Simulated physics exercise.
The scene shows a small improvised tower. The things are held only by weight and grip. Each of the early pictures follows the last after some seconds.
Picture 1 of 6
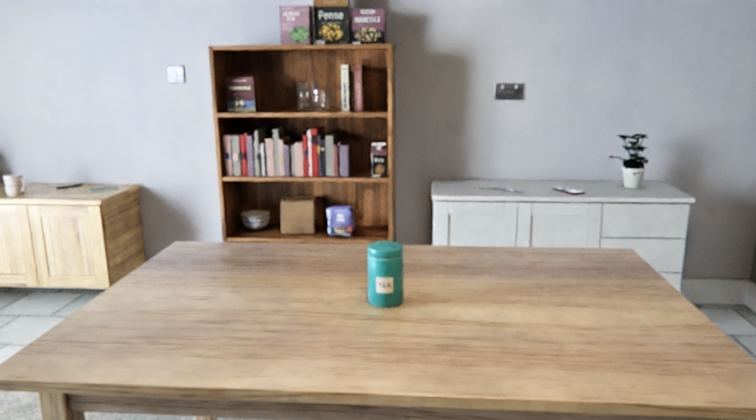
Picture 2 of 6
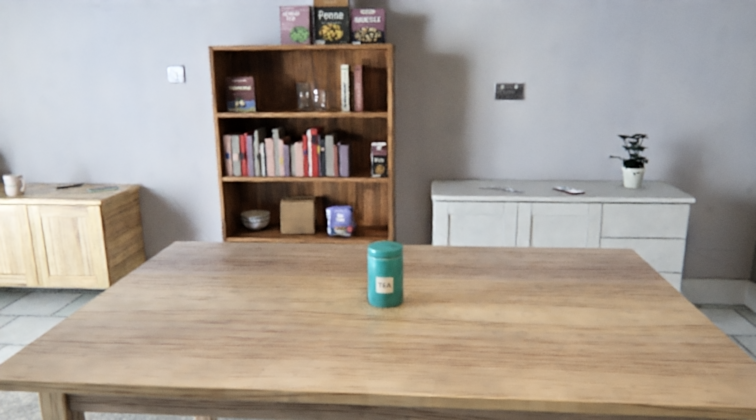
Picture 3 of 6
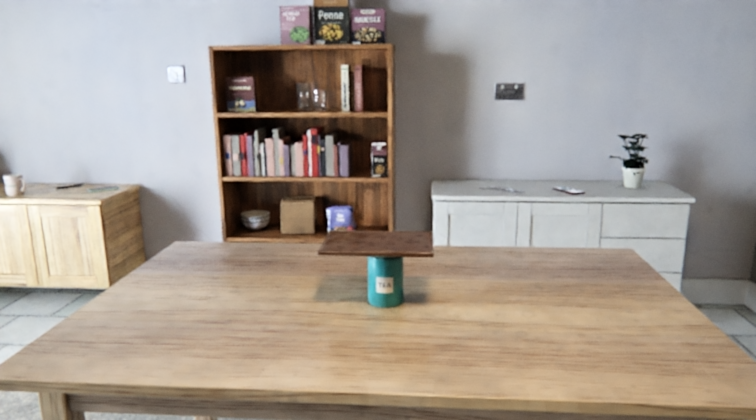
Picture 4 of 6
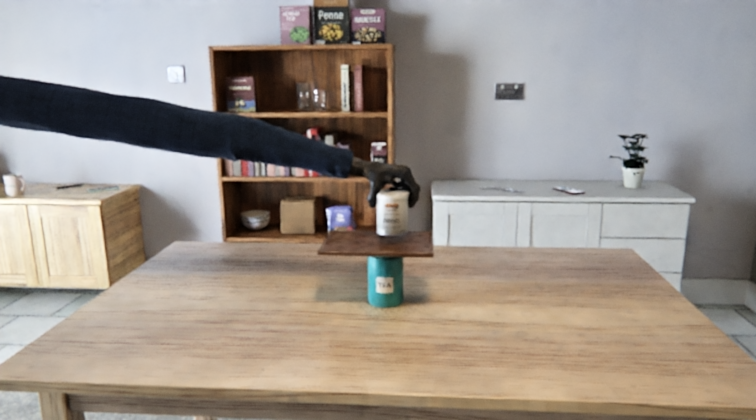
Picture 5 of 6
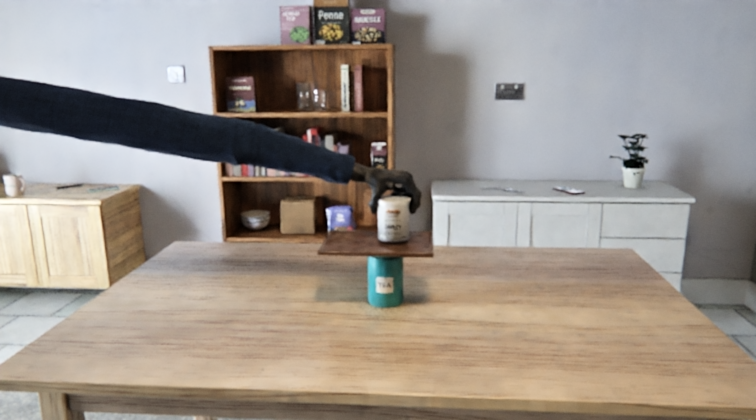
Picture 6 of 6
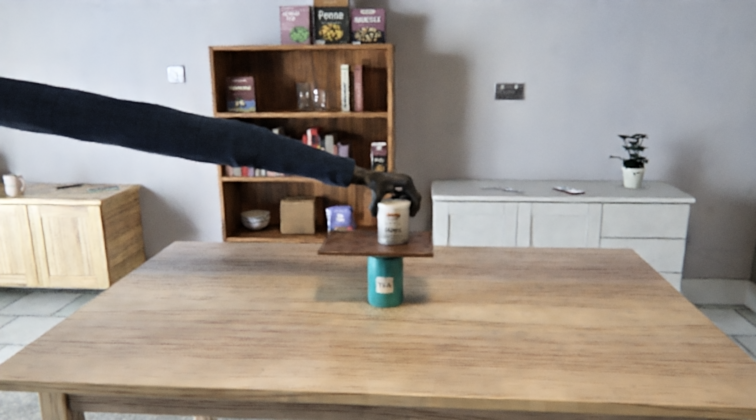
In this clip, a turquoise jar stands on a wooden table, then a dark flat board appears on top of it. A dark-sleeved arm reaches in from the left and lowers a white tin onto the board, keeping hold of it.
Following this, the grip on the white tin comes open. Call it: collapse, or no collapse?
No collapse.
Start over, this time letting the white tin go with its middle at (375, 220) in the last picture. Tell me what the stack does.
The stack then stays standing.
Then, 0.60 s past the last view, nothing moves.
Then, 1.30 s past the last view, white tin resting near (394, 222).
Finally, all 3 still in place. Final places as the last picture's camera would see them, white tin near (394, 222). The stack stays up.
